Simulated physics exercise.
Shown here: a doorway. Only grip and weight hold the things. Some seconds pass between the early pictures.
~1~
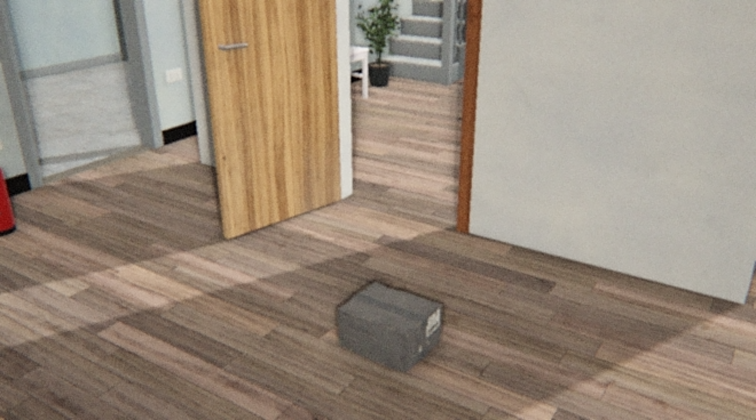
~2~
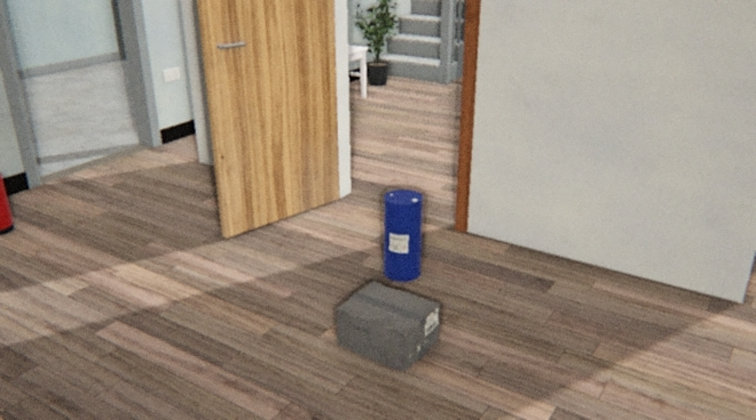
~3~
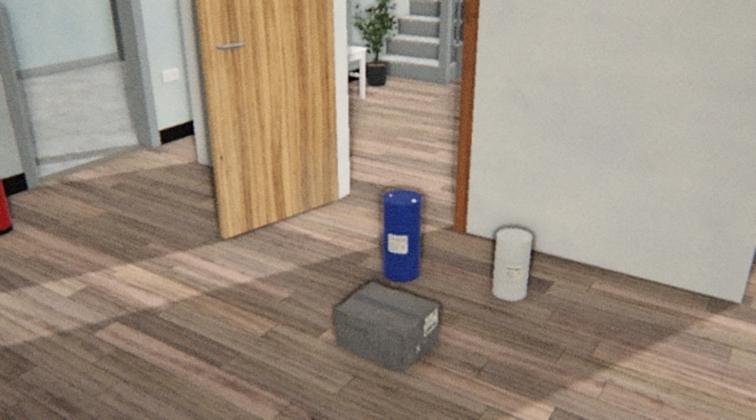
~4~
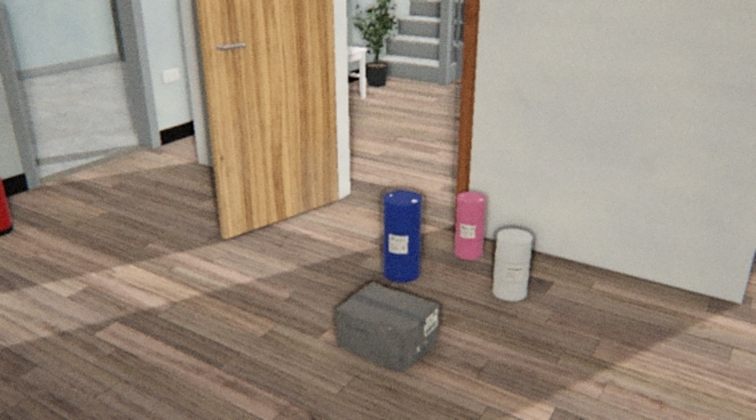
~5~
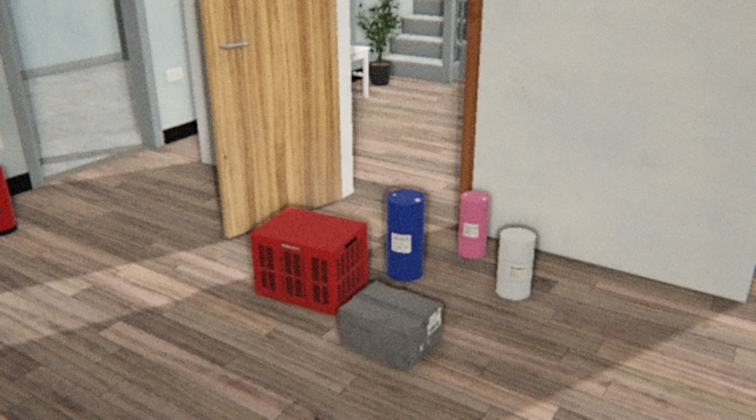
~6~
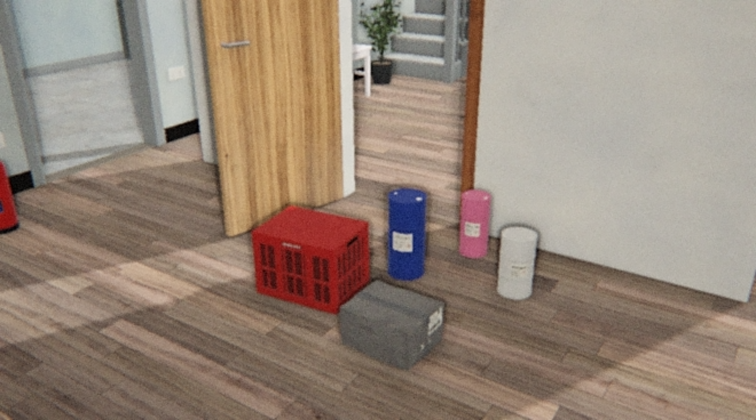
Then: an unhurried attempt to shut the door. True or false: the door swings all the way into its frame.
True.
Then, 0.60 s on from there, door at 83°.
Then, 1.10 s on from there, door at 48°.
Then, 1.50 s on from there, door at 17°.
In the end, door at 0°; all 5 unmoved. At the end, from the last picture's camera, red chest near (312, 258).
